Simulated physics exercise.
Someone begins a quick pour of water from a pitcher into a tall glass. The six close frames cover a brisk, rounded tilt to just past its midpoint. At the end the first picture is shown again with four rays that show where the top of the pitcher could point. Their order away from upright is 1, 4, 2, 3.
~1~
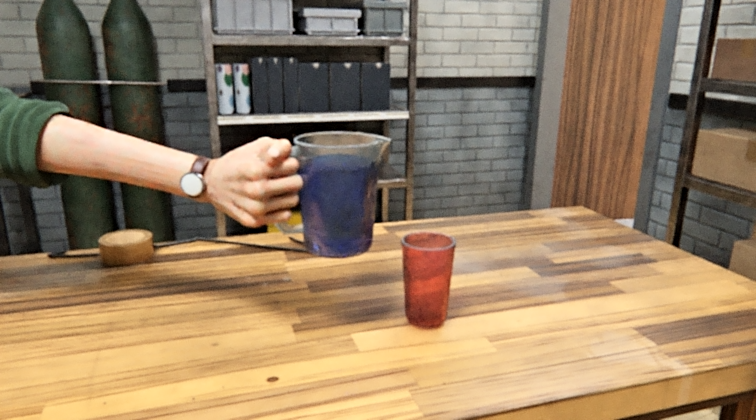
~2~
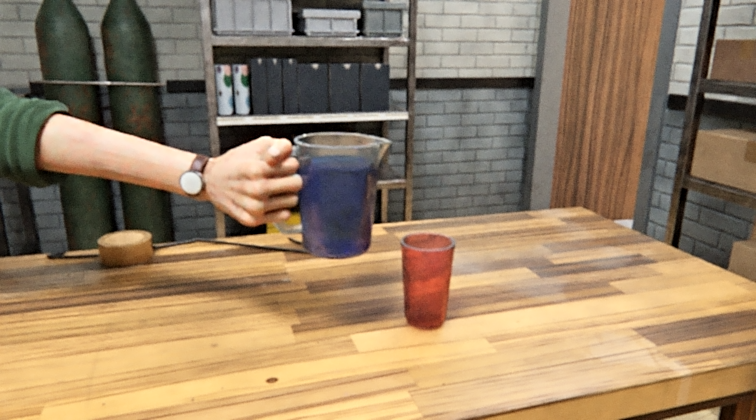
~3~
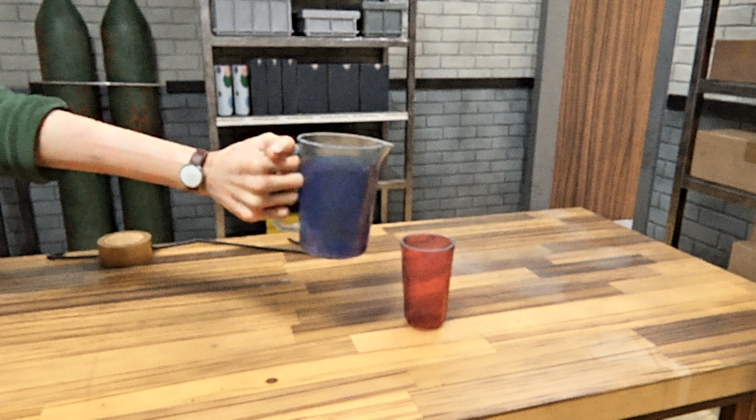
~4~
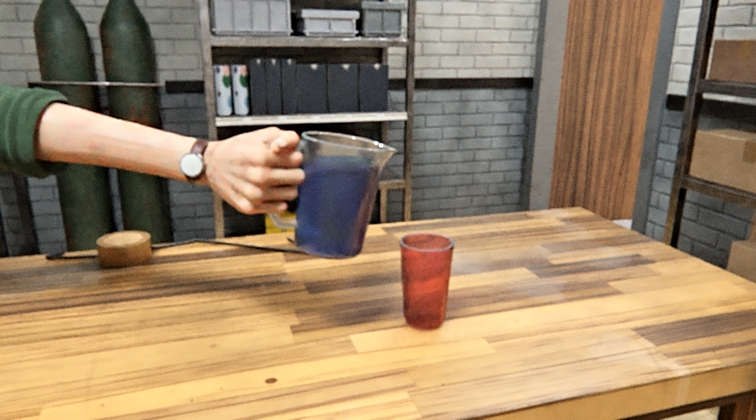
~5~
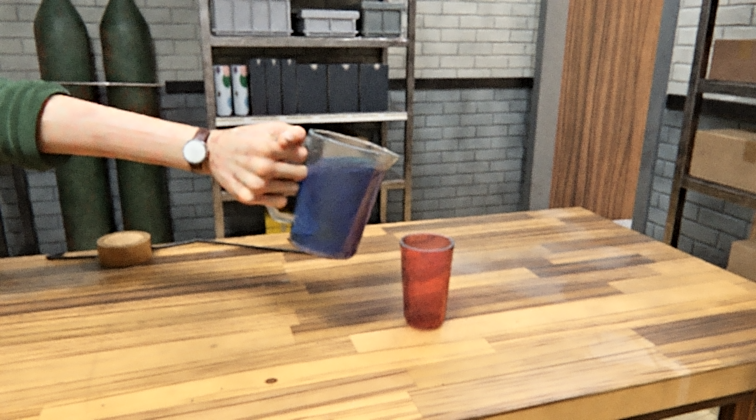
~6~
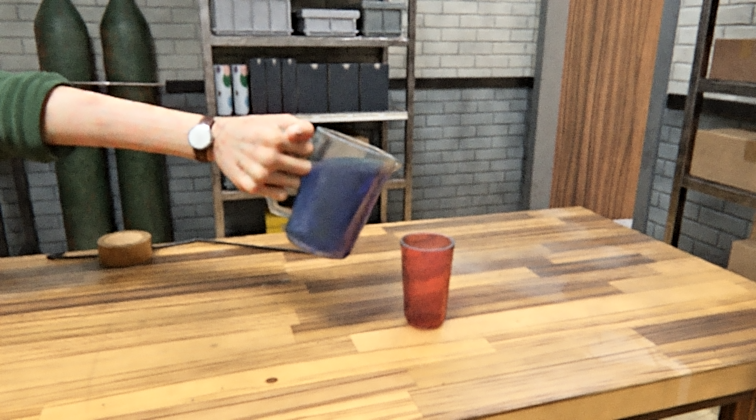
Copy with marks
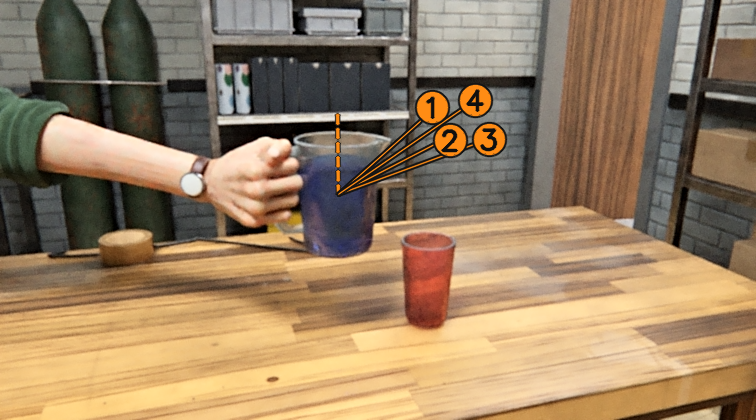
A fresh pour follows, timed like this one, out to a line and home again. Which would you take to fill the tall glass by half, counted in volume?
1.
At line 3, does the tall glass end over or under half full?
Over.
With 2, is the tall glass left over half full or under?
Over half.
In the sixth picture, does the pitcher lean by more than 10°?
Yes.
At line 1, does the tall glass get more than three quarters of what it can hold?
No, it does not.
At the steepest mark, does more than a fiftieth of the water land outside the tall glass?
Yes.
On the marked copy, 1 at (420, 121); 2 at (433, 144); 3 at (473, 144); 4 at (461, 109).
With 1, the tall glass ends with about 47 % of what it can hold.
With 2, the tall glass ends with about 87 % of what it can hold; 5 % of the water is spilt.
With 3, the tall glass ends with about 94 % of what it can hold; 17 % of the water is spilt.
With 4, the tall glass ends with about 69 % of what it can hold.
